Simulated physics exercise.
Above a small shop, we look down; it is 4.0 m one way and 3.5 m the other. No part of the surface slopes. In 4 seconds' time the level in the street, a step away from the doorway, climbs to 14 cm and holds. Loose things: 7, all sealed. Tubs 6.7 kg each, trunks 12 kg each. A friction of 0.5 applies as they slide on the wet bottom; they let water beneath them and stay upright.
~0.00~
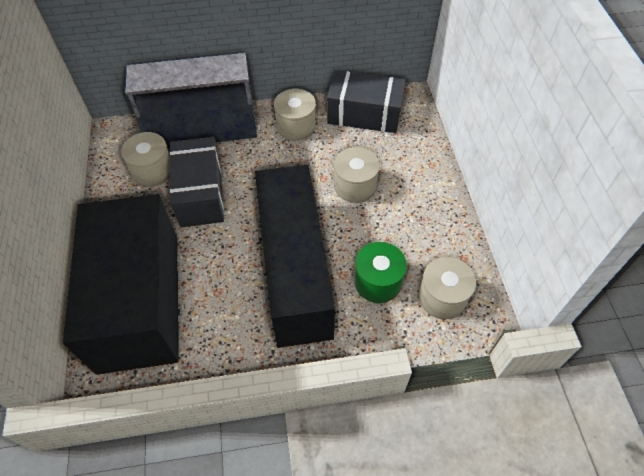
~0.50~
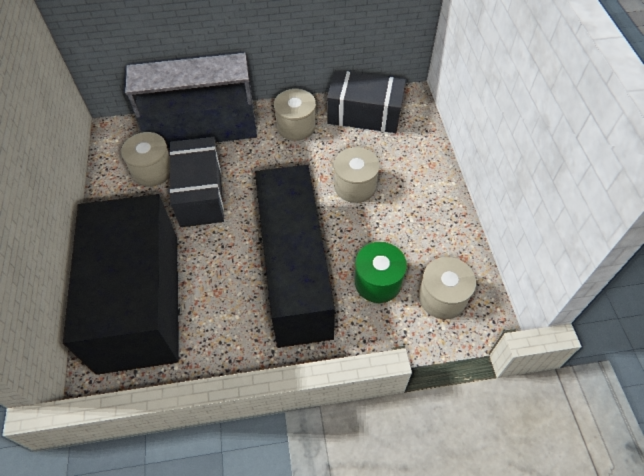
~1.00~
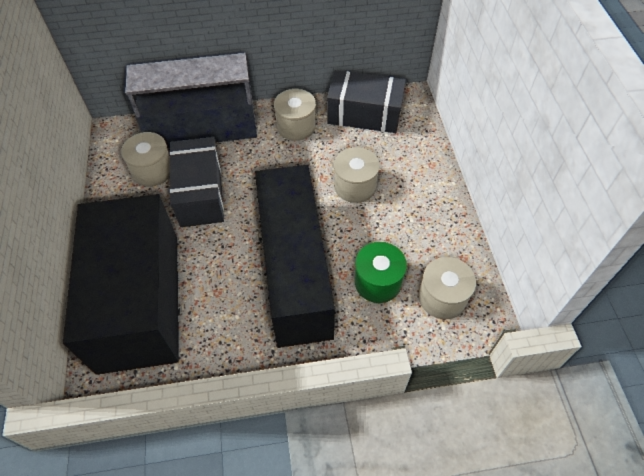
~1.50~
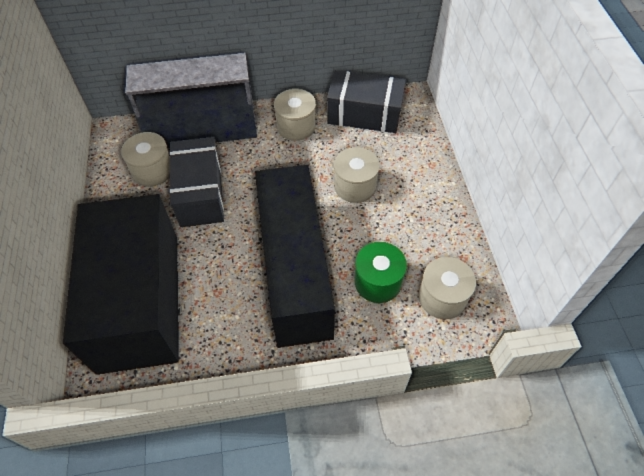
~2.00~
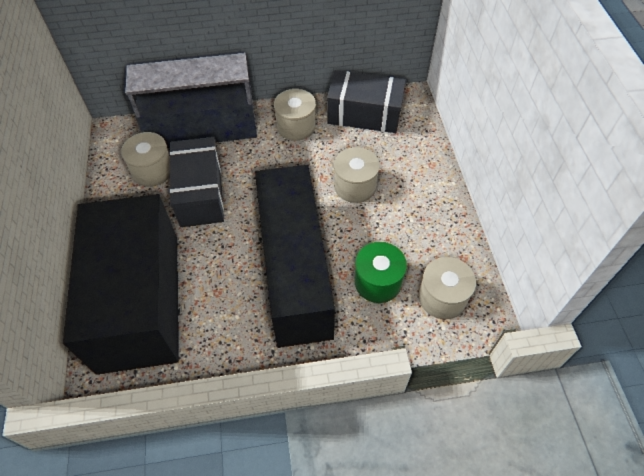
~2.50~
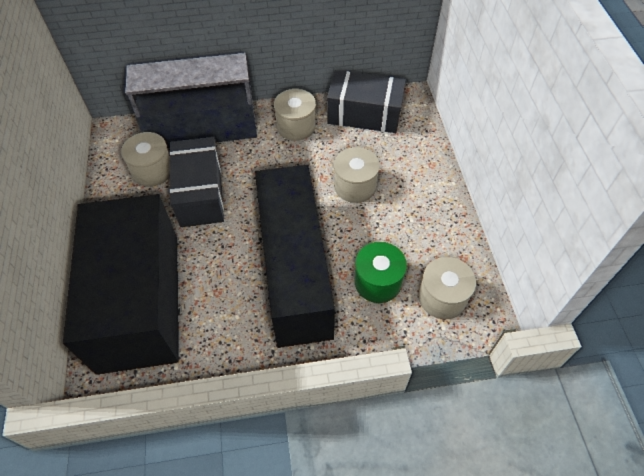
At the start, a small walled shop seen from above holds dark blocks, two strapped trunks, four beige tubs and a green one, on dry speckled floor. Water spreads over the street outside, creeping across the pale slab to the doorway and just onto the threshold, while nothing inside moves.
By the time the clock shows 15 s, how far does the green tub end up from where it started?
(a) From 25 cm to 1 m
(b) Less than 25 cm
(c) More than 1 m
Option c: More than 1 m.
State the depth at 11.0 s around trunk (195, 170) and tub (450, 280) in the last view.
I'd put it at 2 cm and 9 cm respectively.
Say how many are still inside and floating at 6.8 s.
The count is 2.
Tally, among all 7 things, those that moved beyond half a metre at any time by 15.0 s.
Answer: 7.
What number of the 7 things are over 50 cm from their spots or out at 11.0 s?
The number I get is 4.
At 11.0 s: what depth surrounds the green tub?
5 cm, roughly.
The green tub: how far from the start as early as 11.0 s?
I'd put it at around 200 cm.
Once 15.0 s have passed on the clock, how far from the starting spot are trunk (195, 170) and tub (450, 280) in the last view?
They've ended up 50 cm and 250 cm away, in that order.
After 3.5 s the green tub is near (381, 263), 0.0 m from its start, aground; 0 afloat.
After 6.8 s the green tub is near (317, 155), 1.4 m from its start, aground; 2 afloat.
After 11.0 s the green tub is near (231, 160), 1.9 m from its start, afloat; 5 afloat.
After 15.0 s the green tub is near (217, 220), 1.6 m from its start, aground; 6 afloat.
